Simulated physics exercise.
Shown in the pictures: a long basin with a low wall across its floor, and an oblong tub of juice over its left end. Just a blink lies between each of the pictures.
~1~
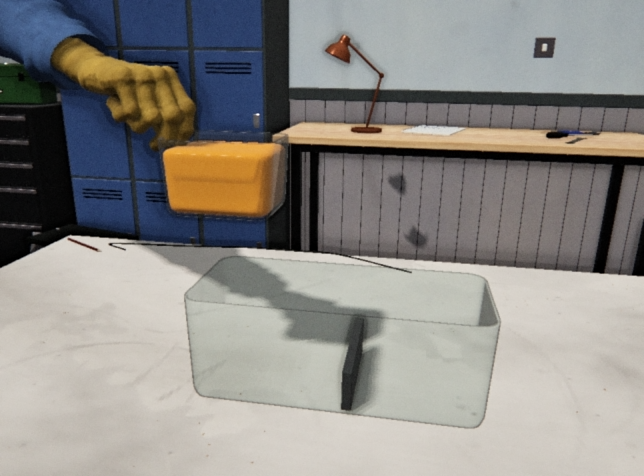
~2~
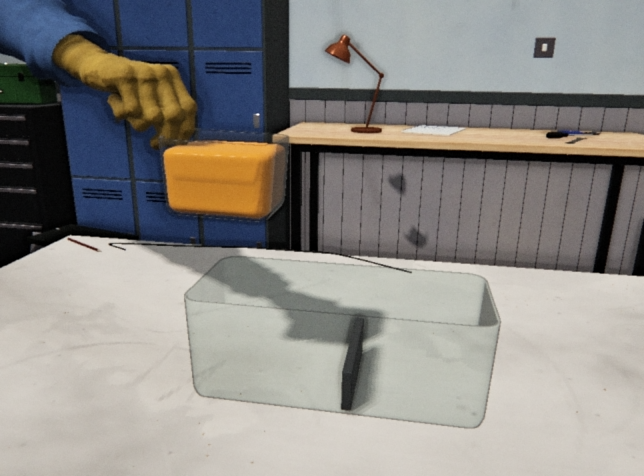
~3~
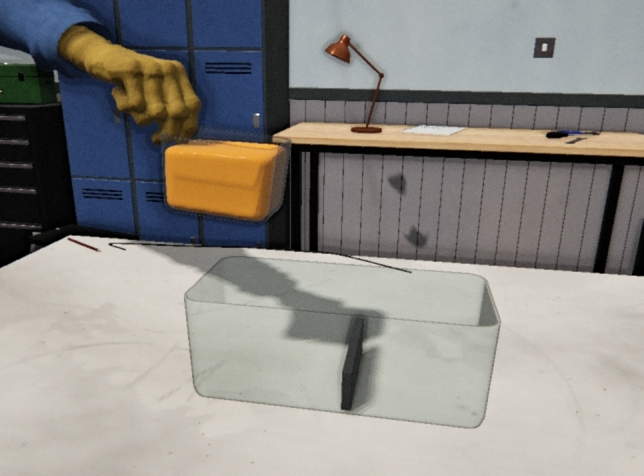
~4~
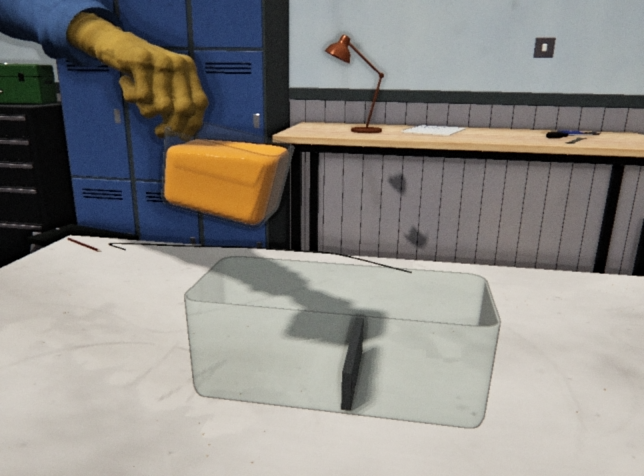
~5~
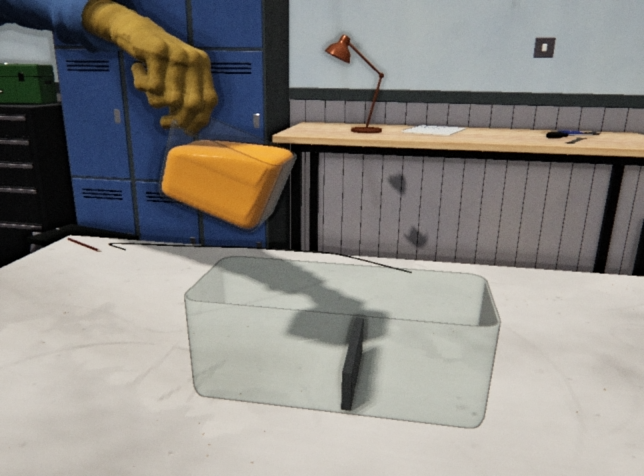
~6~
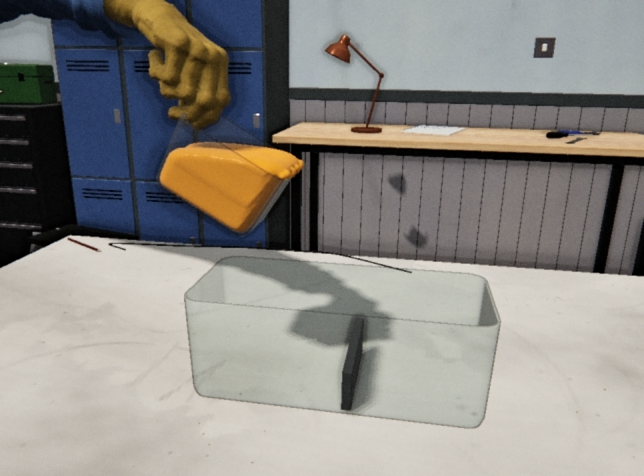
A yellow-gloved hand above an orange tub tilts it gradually to the right over the left end of a long clear basin with a low dark wall across its floor, the orange contents shifting toward the lowered edge.
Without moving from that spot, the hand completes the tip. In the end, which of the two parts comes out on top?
The left one.
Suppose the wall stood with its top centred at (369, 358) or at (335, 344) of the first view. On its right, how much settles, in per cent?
Estimated: 10 % first, 65 % second.
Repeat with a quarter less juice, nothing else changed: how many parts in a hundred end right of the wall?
About 5 in a hundred.
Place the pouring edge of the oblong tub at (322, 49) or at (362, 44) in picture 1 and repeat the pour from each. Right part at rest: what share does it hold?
About 90 per cent, then about 85 per cent.
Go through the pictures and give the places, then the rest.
In the first picture, tilt 0°; pouring edge (280, 141); surface from (178, 145) to (280, 150); the long basin's rim runs from (205, 277) to (492, 300); the wall's top is at (354, 344).
In the second picture, tilt 1°; pouring edge (281, 142); surface from (179, 145) to (280, 150).
In the third picture, tilt 5°; pouring edge (283, 146); surface from (181, 144) to (282, 152).
In the fourth picture, tilt 12°; pouring edge (286, 153); surface from (182, 144) to (285, 154).
In the fifth picture, tilt 20°; pouring edge (289, 162); surface from (184, 147) to (290, 156).
In the sixth picture, tilt 30°; pouring edge (290, 174); surface from (181, 151) to (292, 168); 4 per cent is over the edge.
A moment on, the tilt is 86° and 39 per cent is still to pour, 16 is left of the wall and 8 right of it.
Next, the tilt is 95° and 11 per cent is still to pour, 57 is left of the wall and 25 right of it.
Then the tilt is 95° and 3 per cent is still to pour, 67 is left of the wall and 25 right of it.
Later the tilt is 95° and 1 per cent is still to pour, 72 is left of the wall and 25 right of it.
At rest 74 per cent lies left of the wall, 25 right of it and 1 outside.
